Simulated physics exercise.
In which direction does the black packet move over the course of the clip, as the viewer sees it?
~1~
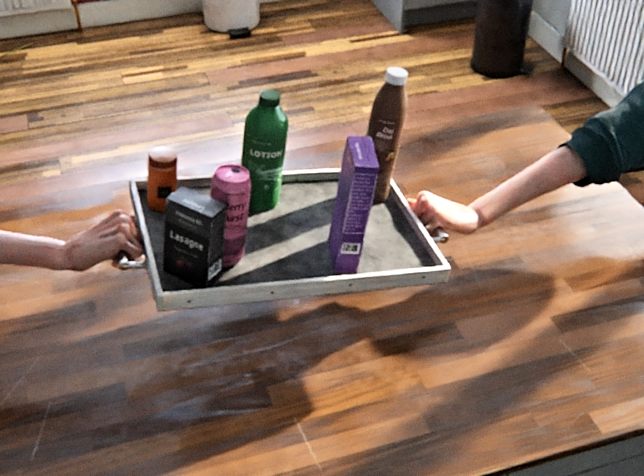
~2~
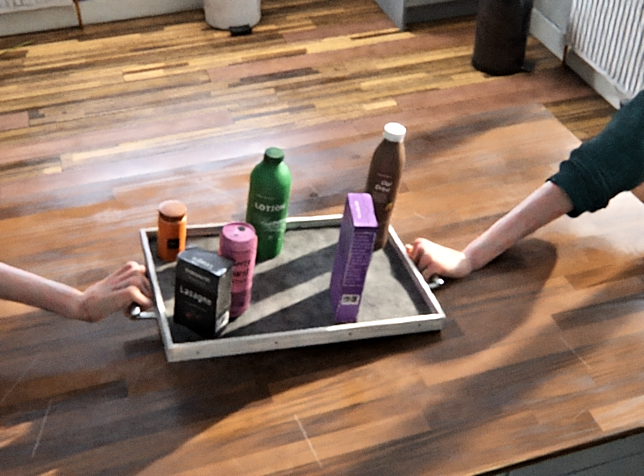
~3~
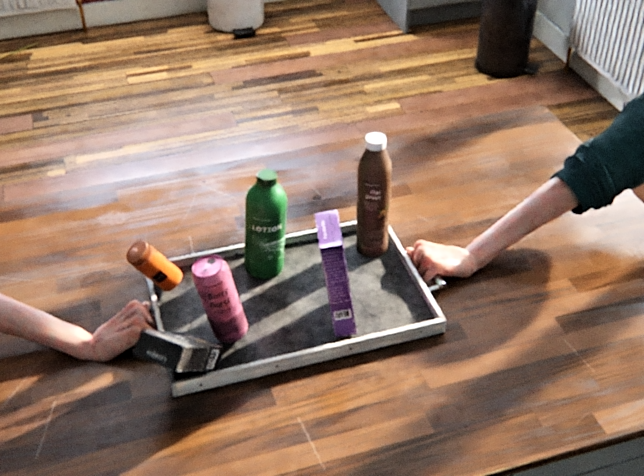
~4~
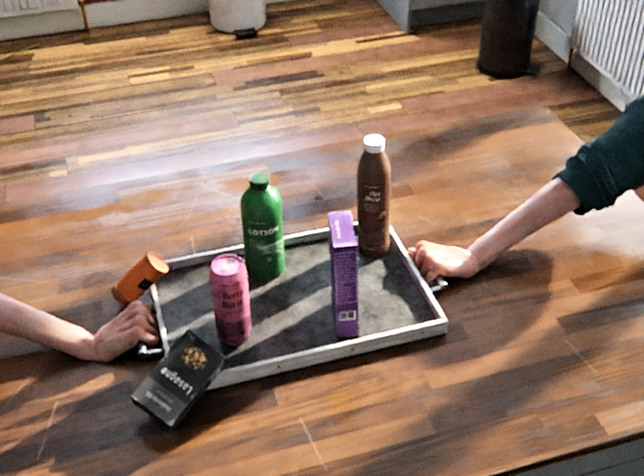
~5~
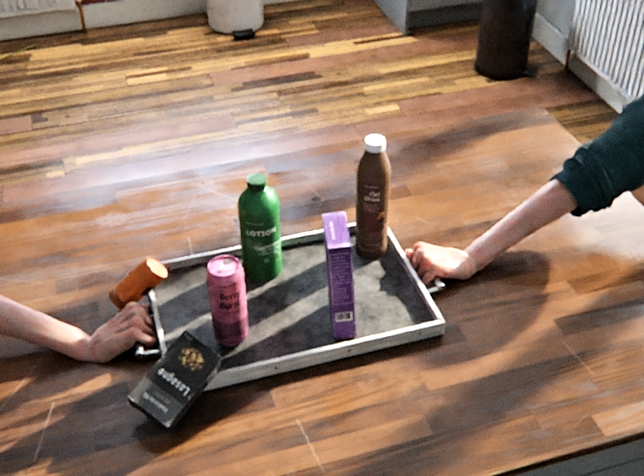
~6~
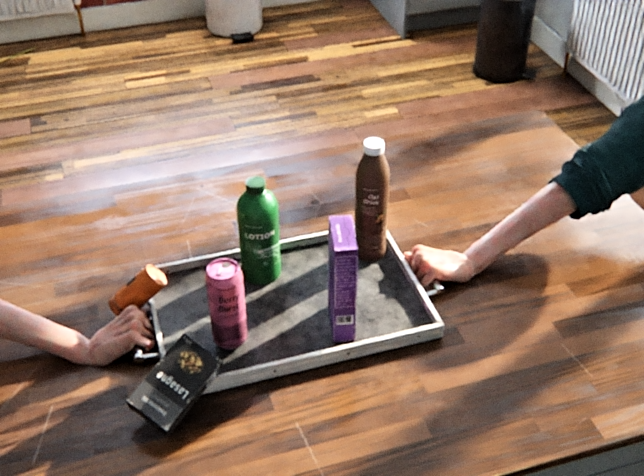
The black packet moves down, ending up lower in the view at the near left edge of the tray.
